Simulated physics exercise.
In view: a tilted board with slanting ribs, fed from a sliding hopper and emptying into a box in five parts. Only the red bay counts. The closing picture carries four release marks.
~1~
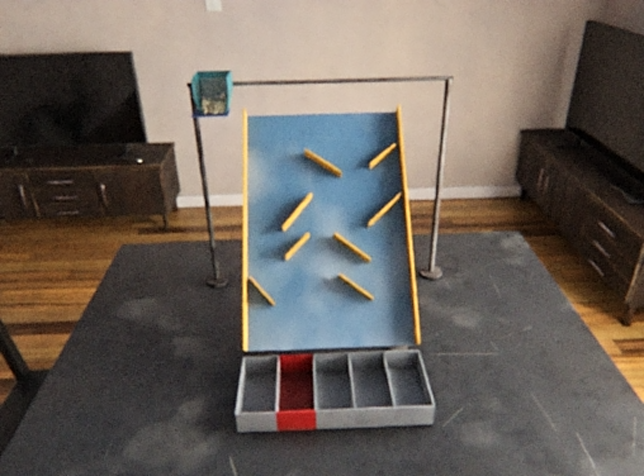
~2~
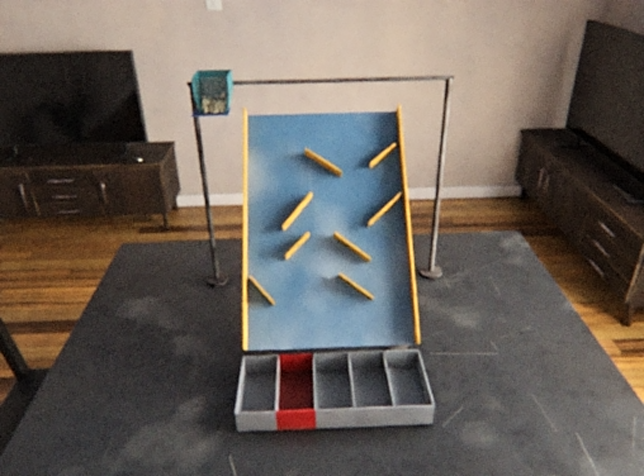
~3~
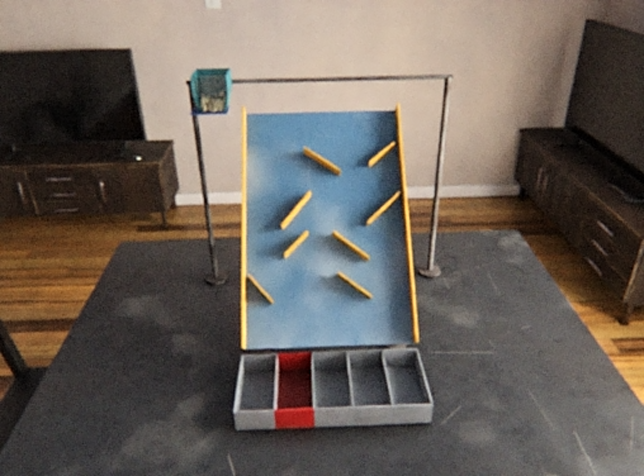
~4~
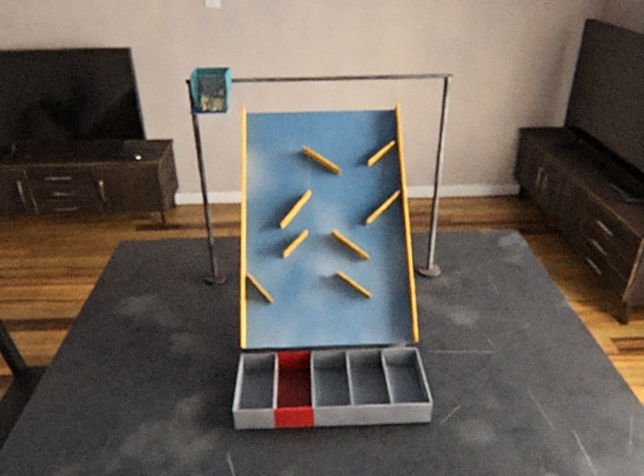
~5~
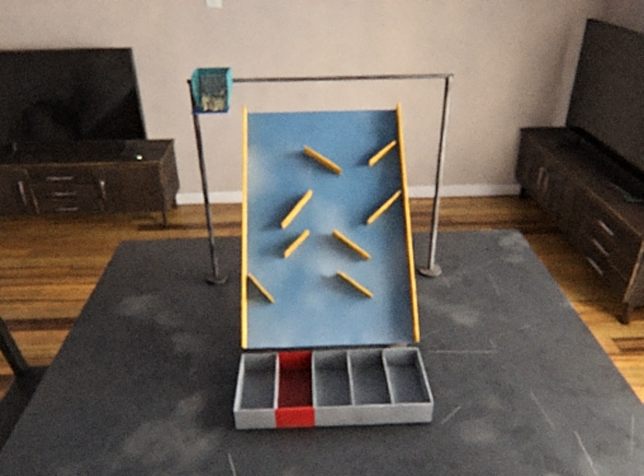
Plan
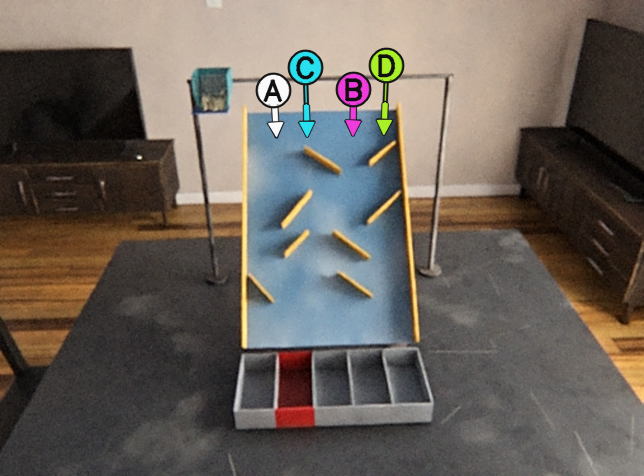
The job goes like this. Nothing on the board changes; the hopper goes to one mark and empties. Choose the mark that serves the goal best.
A works best here.
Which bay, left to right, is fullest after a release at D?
The fifth.
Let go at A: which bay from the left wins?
It is the second one.
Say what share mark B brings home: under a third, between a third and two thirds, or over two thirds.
It is under a third.
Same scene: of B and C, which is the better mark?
That would be C.
On the marked copy, mark A meets the board at (276, 131); mark B meets the board at (352, 130); mark C meets the board at (307, 131); mark D meets the board at (384, 129).
For mark A, about half in the red bay, about a third in other bays, a small part held on the board.
For mark B, none in the red bay, nearly all in other bays, a small part held on the board.
For mark C, about a quarter in the red bay, about two thirds in other bays, a small part held on the board.
For mark D, a small part in the red bay, about two thirds in other bays, about a quarter held on the board.
